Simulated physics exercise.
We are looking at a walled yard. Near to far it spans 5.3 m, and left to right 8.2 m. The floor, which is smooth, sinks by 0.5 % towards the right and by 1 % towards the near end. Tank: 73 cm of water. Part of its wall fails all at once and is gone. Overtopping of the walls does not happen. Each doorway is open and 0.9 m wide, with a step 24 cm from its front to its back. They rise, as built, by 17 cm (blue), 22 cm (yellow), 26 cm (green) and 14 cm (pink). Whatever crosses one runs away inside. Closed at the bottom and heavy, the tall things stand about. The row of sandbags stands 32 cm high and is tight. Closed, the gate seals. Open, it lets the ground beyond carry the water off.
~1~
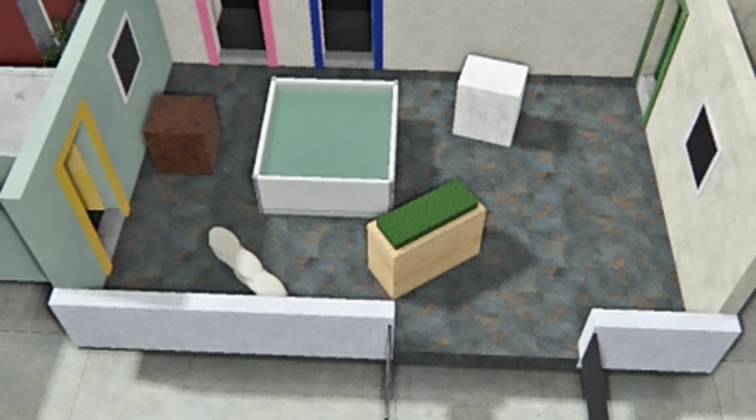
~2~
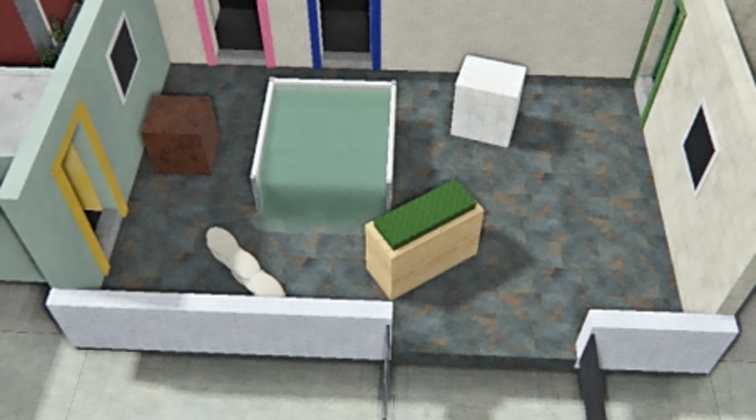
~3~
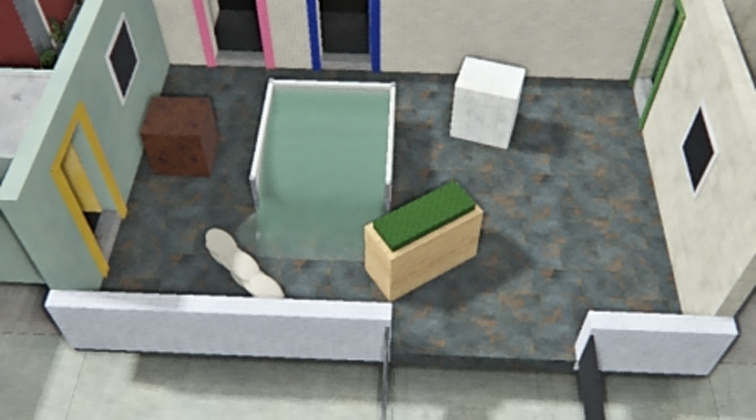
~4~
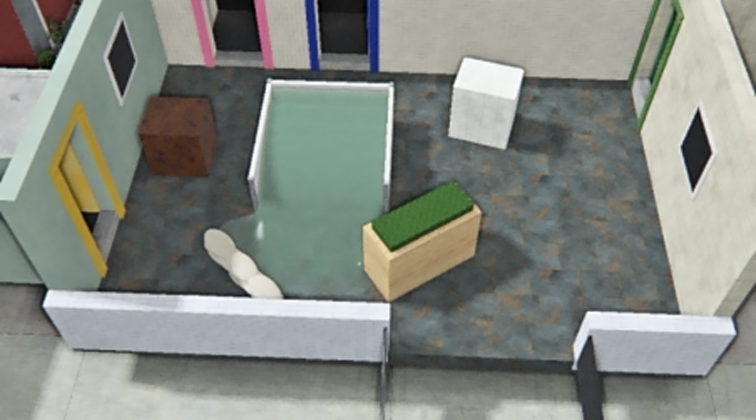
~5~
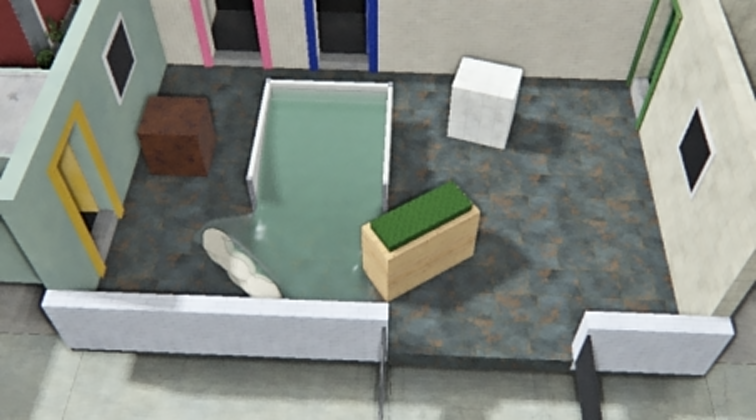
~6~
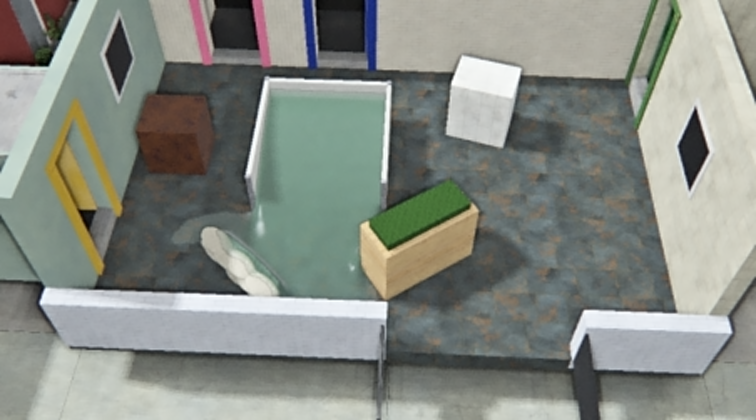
Greenish water poured out of a white-walled tank when its front side vanished, spreading across the dark floor between a pale, lumpy object and a grass-topped wooden box, then curling left around the pale object.
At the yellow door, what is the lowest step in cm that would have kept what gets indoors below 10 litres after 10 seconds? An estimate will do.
Somewhere near 13 cm.
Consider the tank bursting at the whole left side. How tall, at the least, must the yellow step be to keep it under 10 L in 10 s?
I'd say close to 29 cm.
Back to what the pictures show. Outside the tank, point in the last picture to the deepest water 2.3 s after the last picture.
Around pixel (347, 333).
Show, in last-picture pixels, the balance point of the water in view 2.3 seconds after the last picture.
Centre of the water: Approx. (333, 238) px.
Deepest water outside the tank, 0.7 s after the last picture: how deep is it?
Max depth: Around 62 cm.
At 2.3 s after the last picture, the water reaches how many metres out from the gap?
About 5.4 m.
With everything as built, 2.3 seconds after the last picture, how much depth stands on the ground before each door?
Centimetres: Blue = 0, yellow = 14, green = 0, pink = 0.
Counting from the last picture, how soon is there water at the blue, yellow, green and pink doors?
It gets to blue after 4.5 s, yellow after 0.9 s, green after 3.4 s and pink after 3.2 s.
Then, 0.7 s after the last picture water covers 25 % of the floor, deepest (62 cm) near (307, 331); it has not reached the yellow door.
Then, 2.3 s after the last picture water covers 65 % of the floor, deepest (35 cm) near (347, 333); 14 cm at the yellow door, 0 litres in over its 22 cm step.
Then, 9.3 s after the last picture water covers 95 % of the floor, deepest (12 cm) near (229, 328); 7 cm at the yellow door, 0 litres in over its 22 cm step.
At the yellow door as built, the water peaked near 16 cm, 4.3 s after the last picture.
With a step of 11 cm, 18 litres would have come in within the 10 s; with 14.5 cm, 6 litres. So under 10 litres takes about 13 cm.
